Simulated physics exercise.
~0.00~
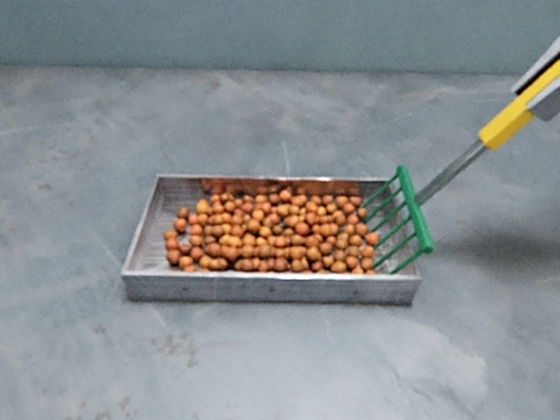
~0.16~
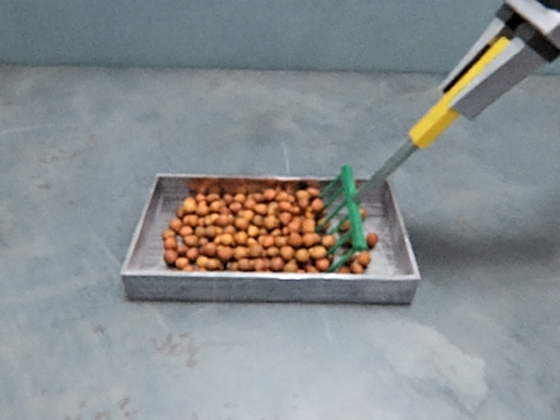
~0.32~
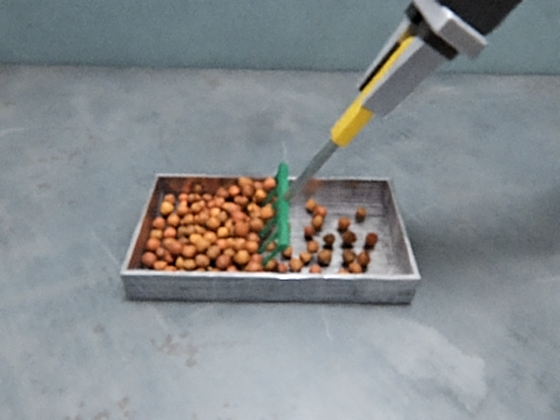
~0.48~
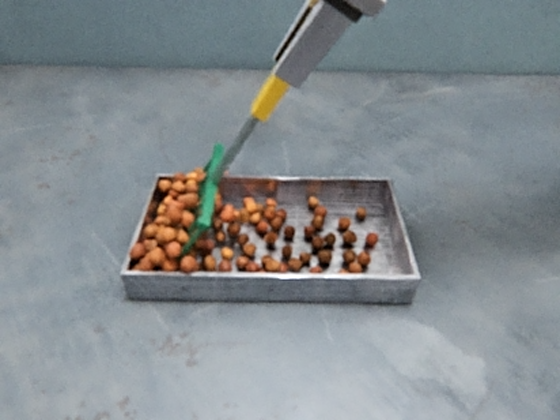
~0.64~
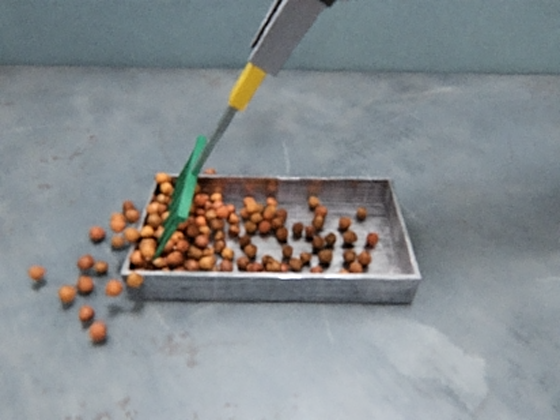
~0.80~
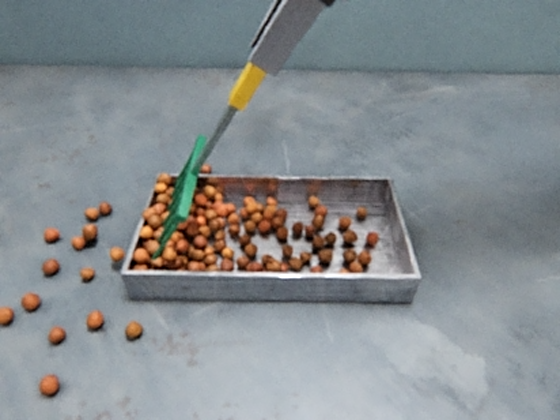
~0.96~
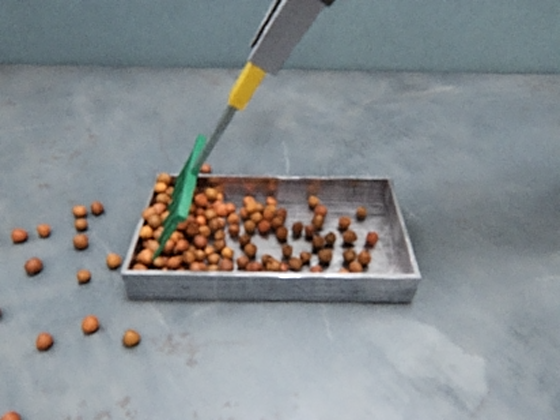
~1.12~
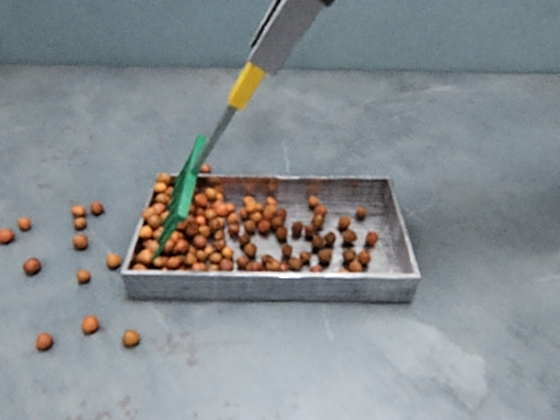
To begin with, a mechanical arm holds a green comb at the right end of a shallow grey tray filled with hazelnuts. The comb sweeps left through the nuts, pushing many of them ahead while others slip behind it and stay scattered across the tray. As it nears the left end, the nuts pile up high against the wall. Some then spill over the edge and roll out across the table to the left. The comb stops there, and the escaped nuts spread out and settle, while most remain in the tray.
